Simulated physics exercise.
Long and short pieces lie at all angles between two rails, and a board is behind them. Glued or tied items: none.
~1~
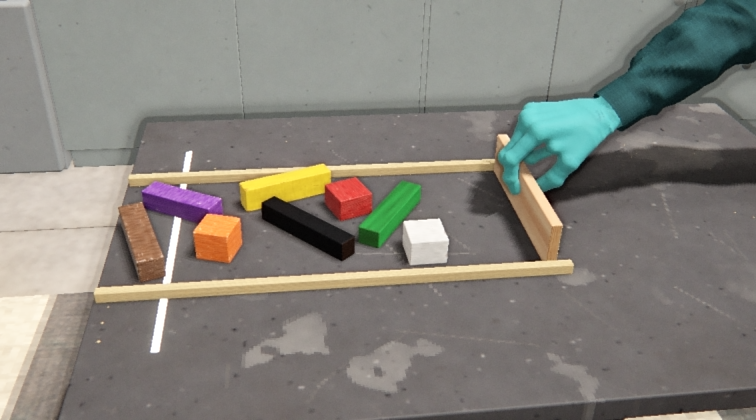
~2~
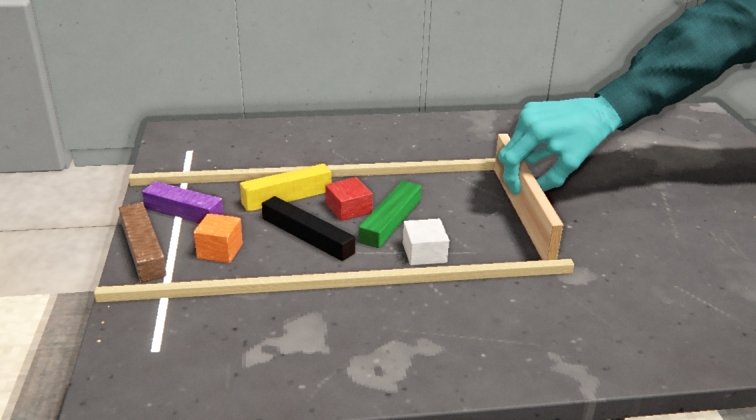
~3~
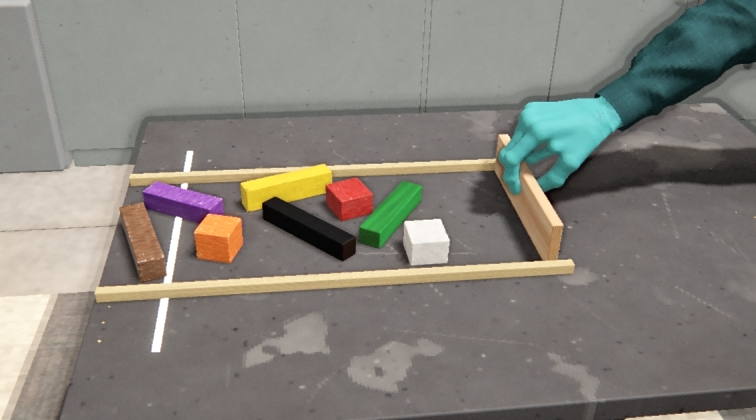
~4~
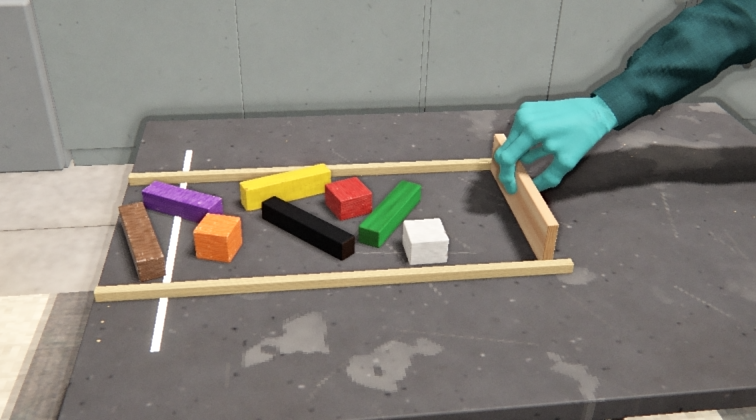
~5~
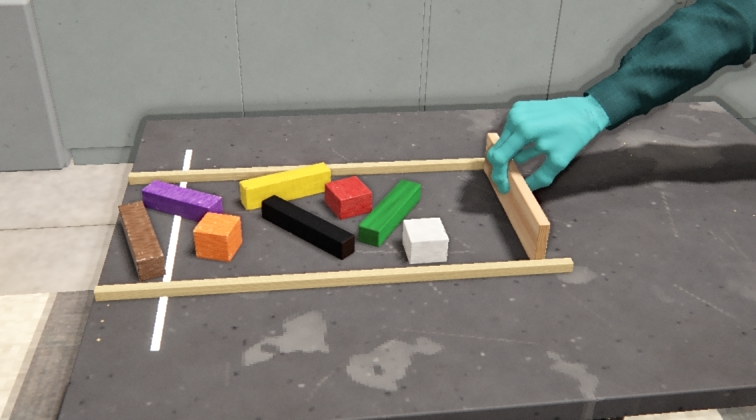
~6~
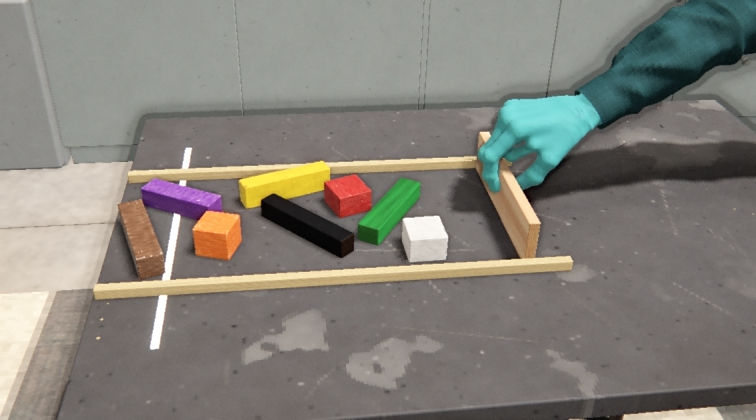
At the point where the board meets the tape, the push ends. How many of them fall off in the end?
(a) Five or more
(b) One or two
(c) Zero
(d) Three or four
d, three or four.
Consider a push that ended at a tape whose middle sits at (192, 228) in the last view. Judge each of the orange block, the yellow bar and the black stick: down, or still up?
The orange block topples off, the yellow bar stays put, and the black stick stays put.
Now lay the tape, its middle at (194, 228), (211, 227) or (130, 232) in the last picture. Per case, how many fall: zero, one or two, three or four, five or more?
Well, going through them: Either three or four, then just one or two, then more than four.
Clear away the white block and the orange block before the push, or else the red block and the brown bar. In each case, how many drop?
The counts: 2 and 3.
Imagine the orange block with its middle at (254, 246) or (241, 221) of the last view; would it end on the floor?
From the two starts it leaves the top; it leaves the top.
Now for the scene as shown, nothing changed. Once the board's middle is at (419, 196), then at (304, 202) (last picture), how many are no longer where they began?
The counts are 2 and 6.
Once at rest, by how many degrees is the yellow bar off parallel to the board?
Somewhere near 85 degrees, I'd say.
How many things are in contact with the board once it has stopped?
It's 3 of them.
A little later, none off yet; brown bar at rest near (141, 237); purple bar at rest near (182, 200); orange block at rest near (218, 235).
Next, none off yet; brown bar at rest near (141, 237); purple bar at rest near (182, 200); orange block moving near (207, 237).
Later still, none off yet; brown bar tilted well over near (89, 242); purple bar shifted about its own width near (122, 196); orange block shifted well along near (119, 239).
When it is over, the number that fall off is three or four; down, black stick, orange block, purple bar and brown bar.
